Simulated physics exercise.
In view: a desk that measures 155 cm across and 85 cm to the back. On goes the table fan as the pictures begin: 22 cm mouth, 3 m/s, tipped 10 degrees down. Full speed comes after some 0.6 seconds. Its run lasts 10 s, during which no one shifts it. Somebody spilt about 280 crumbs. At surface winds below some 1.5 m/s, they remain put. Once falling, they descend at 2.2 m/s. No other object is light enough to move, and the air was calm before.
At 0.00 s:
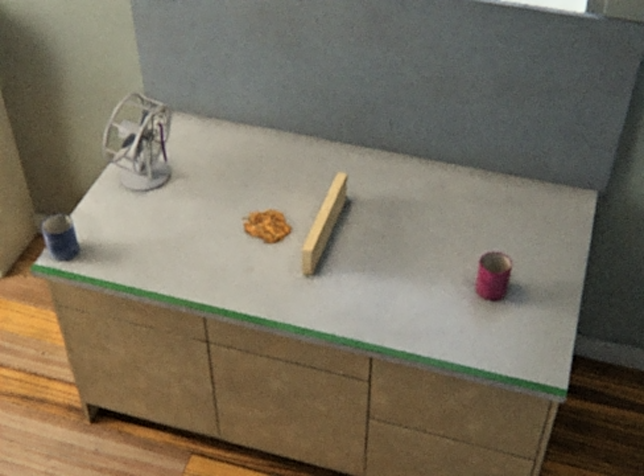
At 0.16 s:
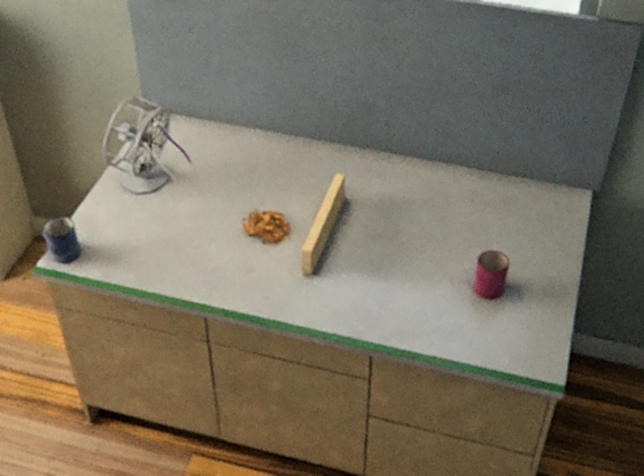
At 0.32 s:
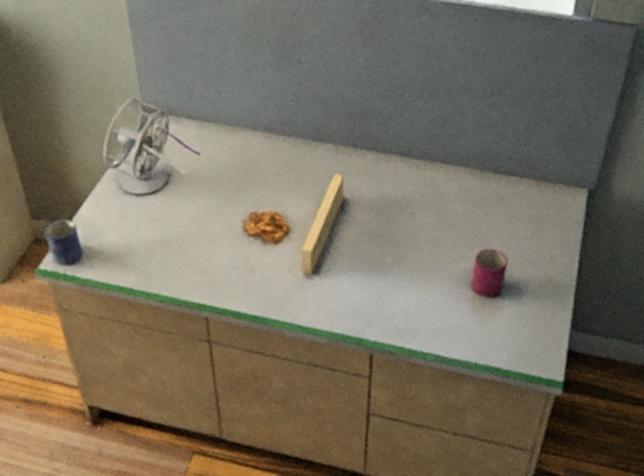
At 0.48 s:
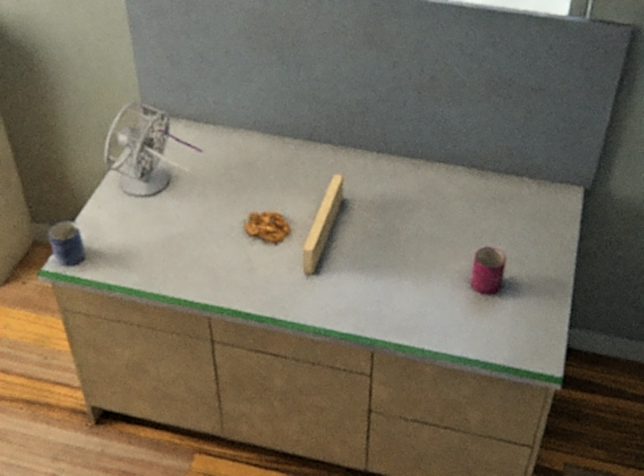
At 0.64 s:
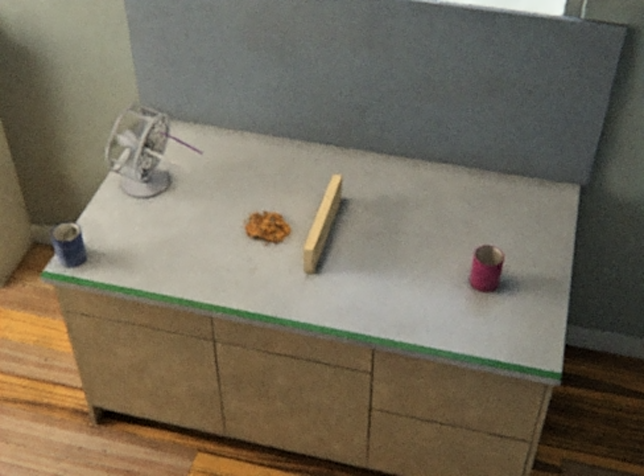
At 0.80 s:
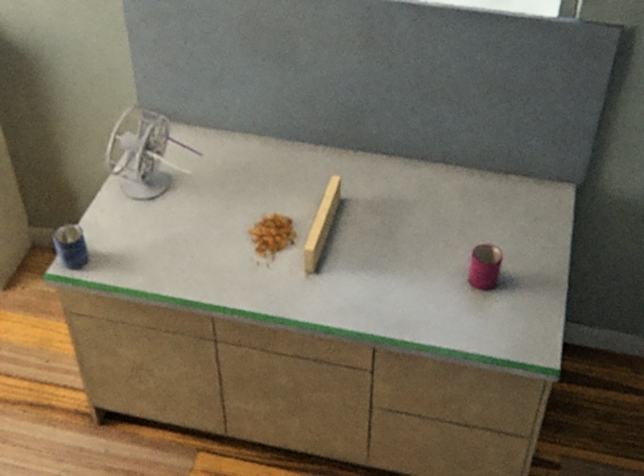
Orange crumbs lie still near a small fan, then some scatter slightly toward a board.
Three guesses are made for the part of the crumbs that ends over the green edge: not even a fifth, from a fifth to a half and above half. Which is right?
I'm guessing the proportion over that edge is a majority.
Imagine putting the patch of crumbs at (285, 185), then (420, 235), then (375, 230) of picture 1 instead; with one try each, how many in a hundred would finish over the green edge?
Going through the three spots in order, you'd get 0 percent, 0 percent and 0 percent.
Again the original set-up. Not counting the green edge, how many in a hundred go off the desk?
About 0 per cent of them.
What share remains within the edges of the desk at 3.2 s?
About 5 %.
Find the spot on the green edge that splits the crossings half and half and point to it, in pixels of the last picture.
Around (285, 325).
After 2.0 s, 88 % are over the green edge; 82 % have settled or left.
After 3.2 s, 94 % are over the green edge; 93 % have settled or left.
After 5.5 s, 95 % are over the green edge; 95 % have settled or left.
After 10.0 s, at the end, 95 % are over the green edge.
